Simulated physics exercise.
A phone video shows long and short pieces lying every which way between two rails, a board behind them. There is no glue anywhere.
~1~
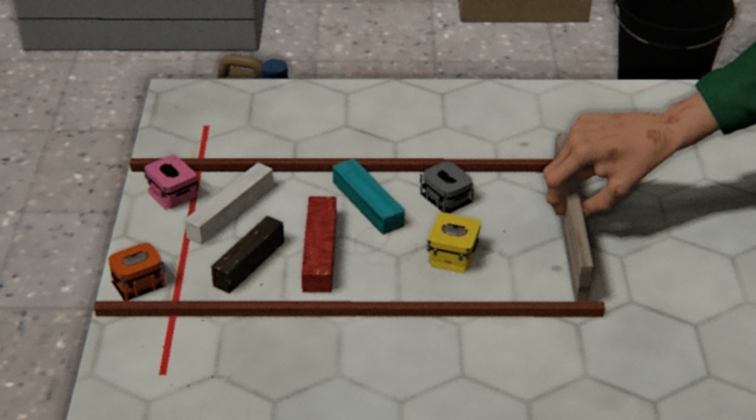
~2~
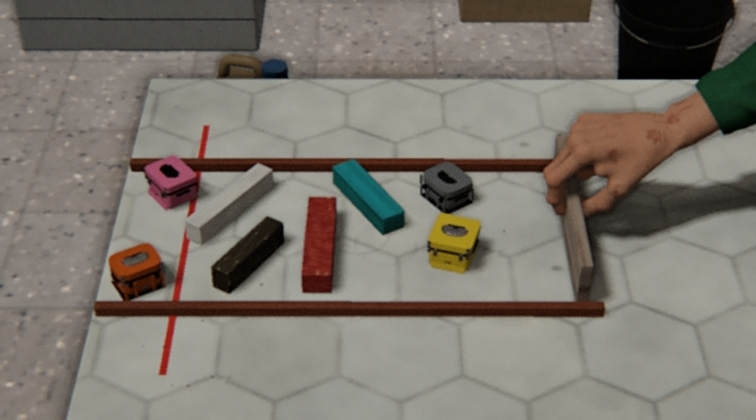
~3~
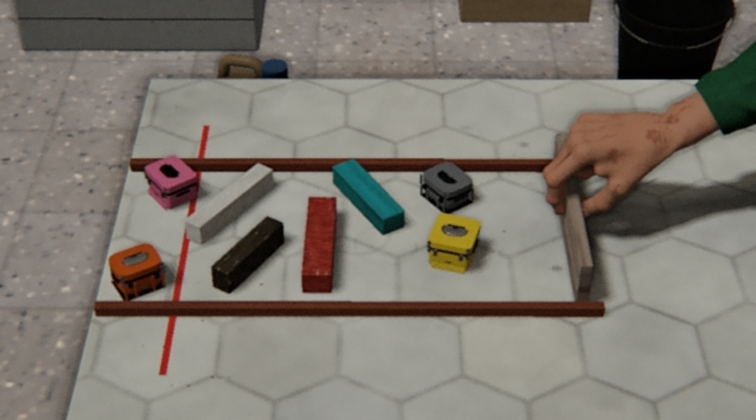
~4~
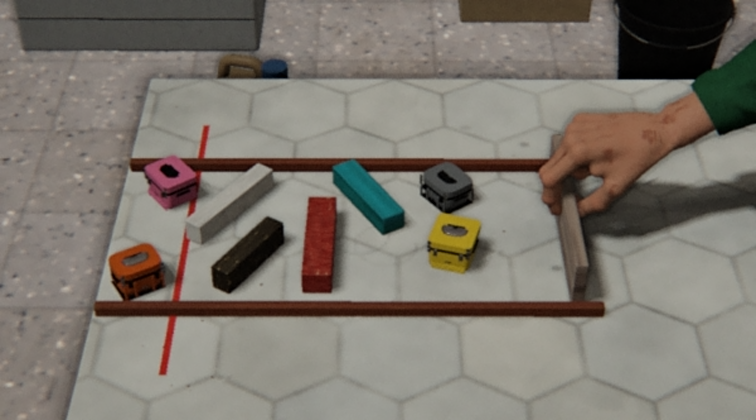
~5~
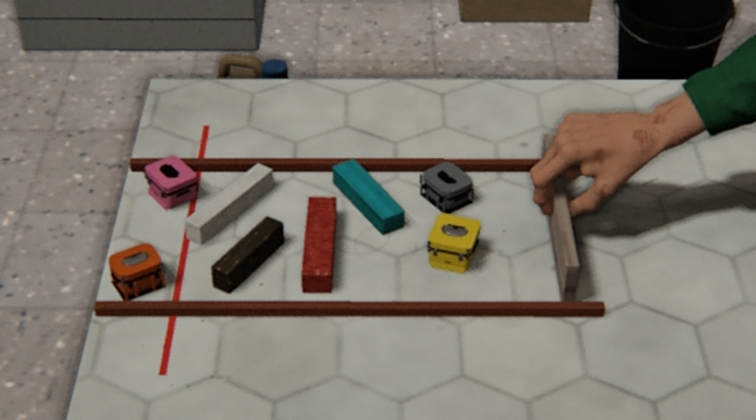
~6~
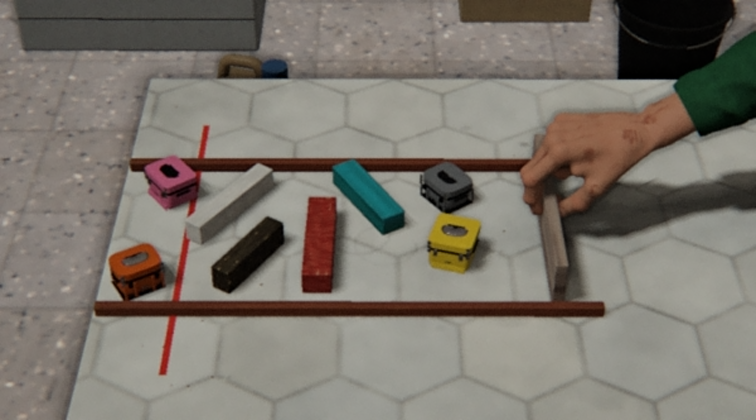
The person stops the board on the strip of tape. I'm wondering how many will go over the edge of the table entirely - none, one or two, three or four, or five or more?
Watch it: A handful - three or four - go plunging down.
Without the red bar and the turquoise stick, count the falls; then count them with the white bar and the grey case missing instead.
The number is 2 for the first case and 2 for the second.
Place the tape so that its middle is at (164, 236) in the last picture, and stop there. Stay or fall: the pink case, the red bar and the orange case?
OK, so the pink case comes off, the red bar comes off, and the orange case? It comes off.
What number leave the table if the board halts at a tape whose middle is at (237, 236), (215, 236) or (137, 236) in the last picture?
Respectively, 0, 2 and 6.
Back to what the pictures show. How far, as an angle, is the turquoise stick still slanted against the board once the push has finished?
The angle comes out near 35 degrees.
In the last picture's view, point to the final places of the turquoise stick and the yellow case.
The one named first is at (153, 204), the next at (161, 247).
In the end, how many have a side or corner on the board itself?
3 are in contact with it.
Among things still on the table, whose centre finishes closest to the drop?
The red bar is it.
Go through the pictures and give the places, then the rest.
In the first picture, orange case (137, 271); pink case (172, 183); white bar (231, 203); board (571, 216); tape (187, 236).
In the second picture, pink case (172, 183); black bar (249, 254).
In the third picture, white bar (231, 203); turquoise stick (368, 196).
In the fourth picture, orange case (137, 272); red bar (320, 244).
In the fifth picture, pink case (172, 183); yellow case (454, 243).
In the sixth picture, orange case (137, 272); pink case (172, 183); white bar (231, 203); board (548, 216); tape (187, 236).
Soon after, none off yet; orange case at rest near (137, 272); pink case at rest near (172, 183); white bar at rest near (231, 203).
At rest, the number that fall off is three or four; fallen, black bar, white bar, pink case and orange case.
